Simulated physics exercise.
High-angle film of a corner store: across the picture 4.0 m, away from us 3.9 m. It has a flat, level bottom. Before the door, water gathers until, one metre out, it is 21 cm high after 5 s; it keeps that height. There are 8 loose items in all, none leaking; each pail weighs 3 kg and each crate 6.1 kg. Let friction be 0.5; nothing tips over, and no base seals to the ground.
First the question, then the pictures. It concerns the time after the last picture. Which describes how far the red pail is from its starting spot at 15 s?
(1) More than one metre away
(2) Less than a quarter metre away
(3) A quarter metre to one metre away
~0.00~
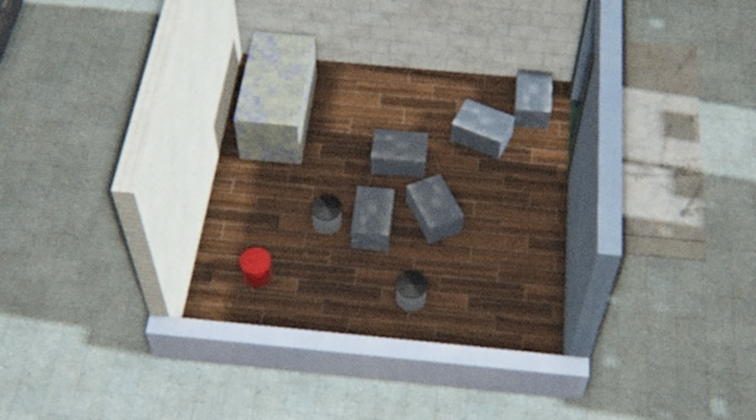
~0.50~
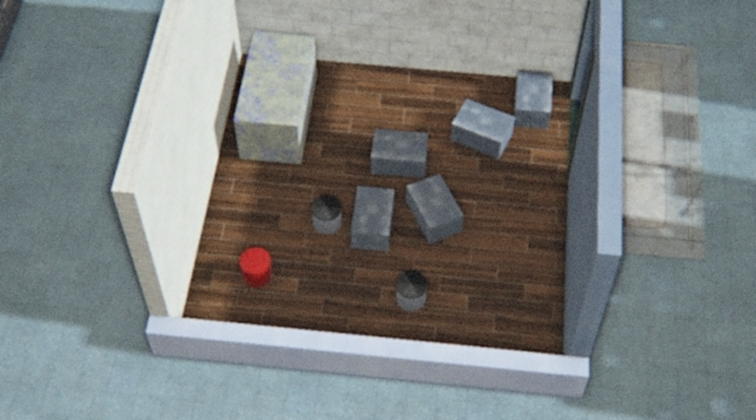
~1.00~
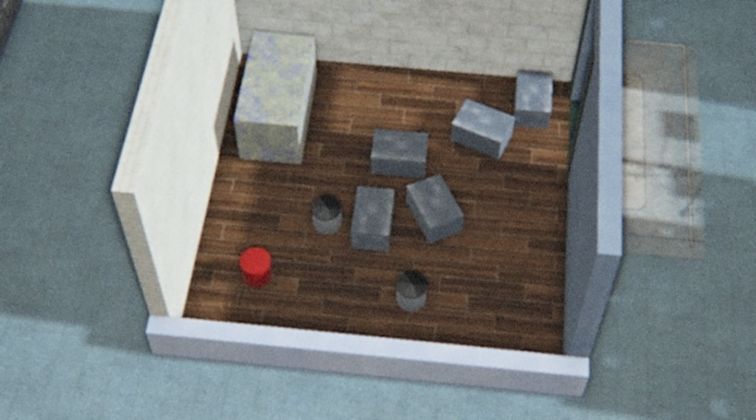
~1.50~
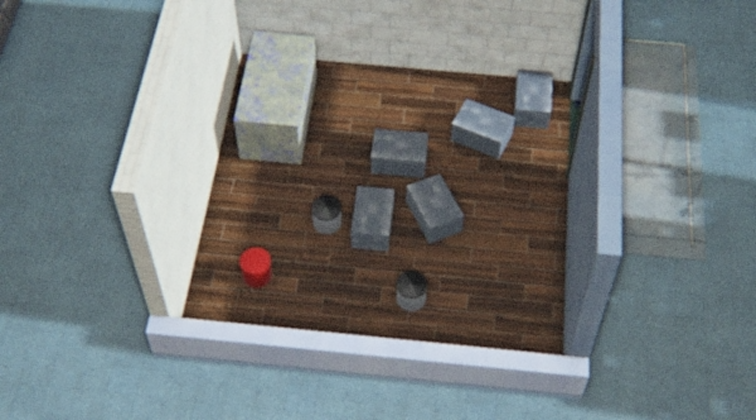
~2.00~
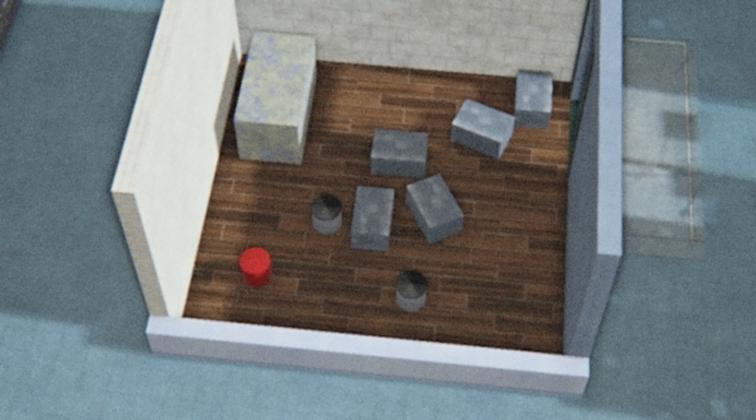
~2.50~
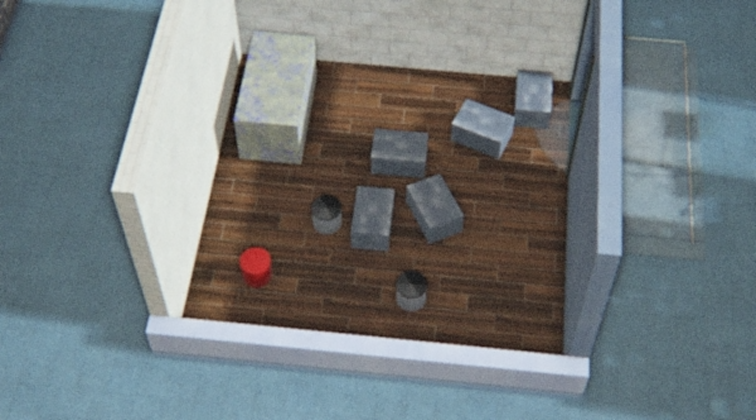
(3) A quarter metre to one metre away.
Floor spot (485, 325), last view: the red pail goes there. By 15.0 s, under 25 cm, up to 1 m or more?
It goes a long way.
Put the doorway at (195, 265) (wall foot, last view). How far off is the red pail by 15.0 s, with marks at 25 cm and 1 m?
So the red pail is well away by then.
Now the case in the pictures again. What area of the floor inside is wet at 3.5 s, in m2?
About 1.5 m2.
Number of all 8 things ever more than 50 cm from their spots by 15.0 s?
8 of them.
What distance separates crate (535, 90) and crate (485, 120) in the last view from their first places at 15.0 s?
Respectively 250 and 300 centimetres.
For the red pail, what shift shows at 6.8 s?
Close to 0 cm.
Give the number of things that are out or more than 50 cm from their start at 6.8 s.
The number I get is 4.
After 3.5 s the red pail is near (255, 261), 0.0 m from its start, aground; 0 afloat.
After 6.8 s the red pail is near (255, 261), 0.0 m from its start, aground; 3 afloat.
After 11.0 s the red pail is near (202, 301), 0.7 m from its start, afloat; 8 afloat.
After 15.0 s the red pail is near (246, 217), 0.5 m from its start, afloat; 8 afloat.
